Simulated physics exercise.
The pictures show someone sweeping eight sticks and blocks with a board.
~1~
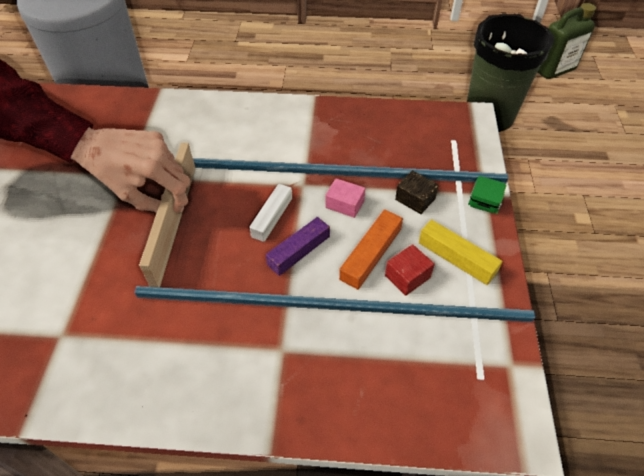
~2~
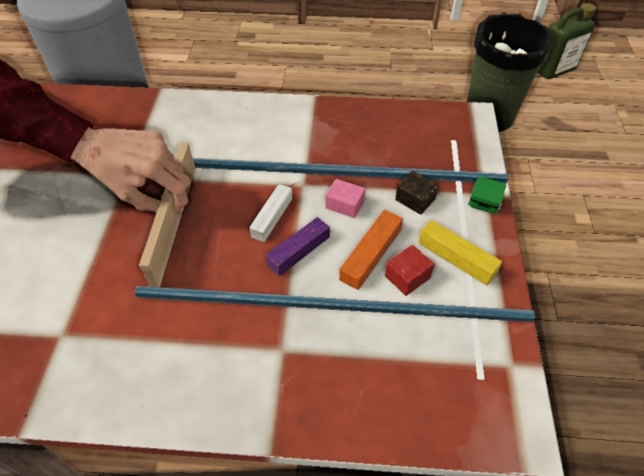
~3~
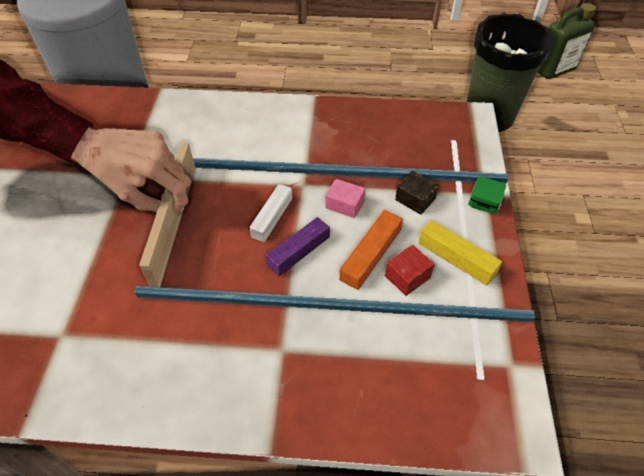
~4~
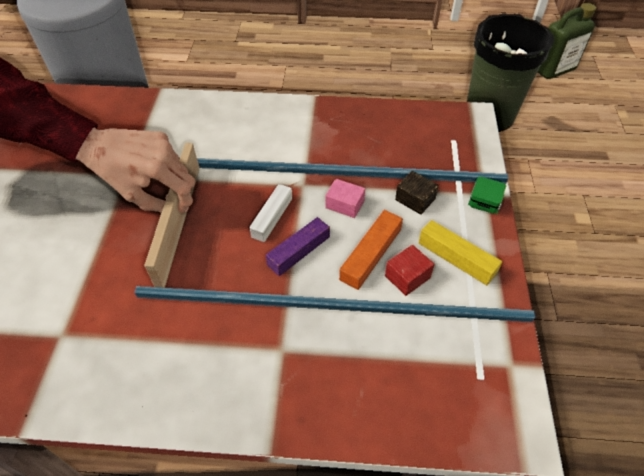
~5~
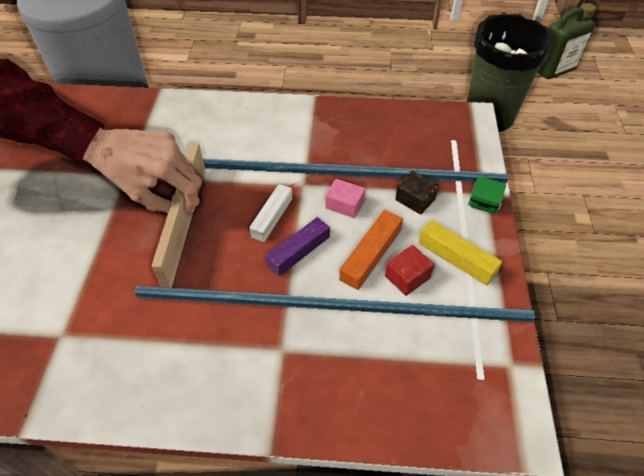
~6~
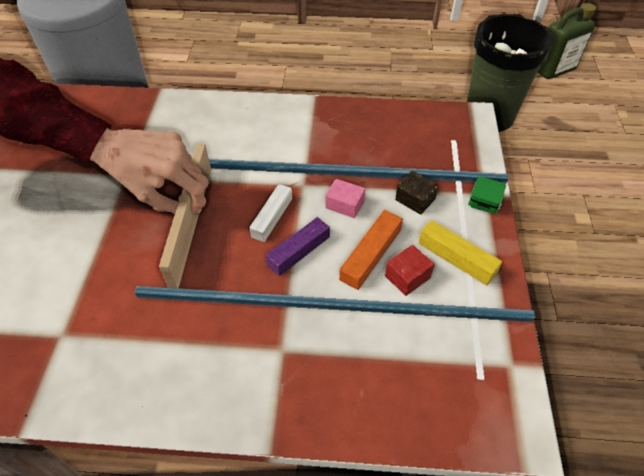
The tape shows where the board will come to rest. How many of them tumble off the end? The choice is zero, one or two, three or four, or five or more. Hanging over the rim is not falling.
The number that fall off is three or four.
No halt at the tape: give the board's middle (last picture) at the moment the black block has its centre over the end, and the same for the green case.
For the black block at (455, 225), for the green case at (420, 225).
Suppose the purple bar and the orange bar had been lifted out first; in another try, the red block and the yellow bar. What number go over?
First 2, then 2.
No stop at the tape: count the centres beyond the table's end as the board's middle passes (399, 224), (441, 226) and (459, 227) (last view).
It would be 0, 2 and 3.
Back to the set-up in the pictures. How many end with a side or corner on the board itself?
It touches 2.
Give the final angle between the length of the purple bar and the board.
About 20°.
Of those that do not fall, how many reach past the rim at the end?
The number is 1.
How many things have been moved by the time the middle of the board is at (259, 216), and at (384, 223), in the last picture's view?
1 and 7.
Soon after, none off yet; green case at rest near (487, 197); yellow bar at rest near (459, 252); black block at rest near (417, 192).
In the end, the number that fall off is three or four; gone, red block, black block, yellow bar and green case.
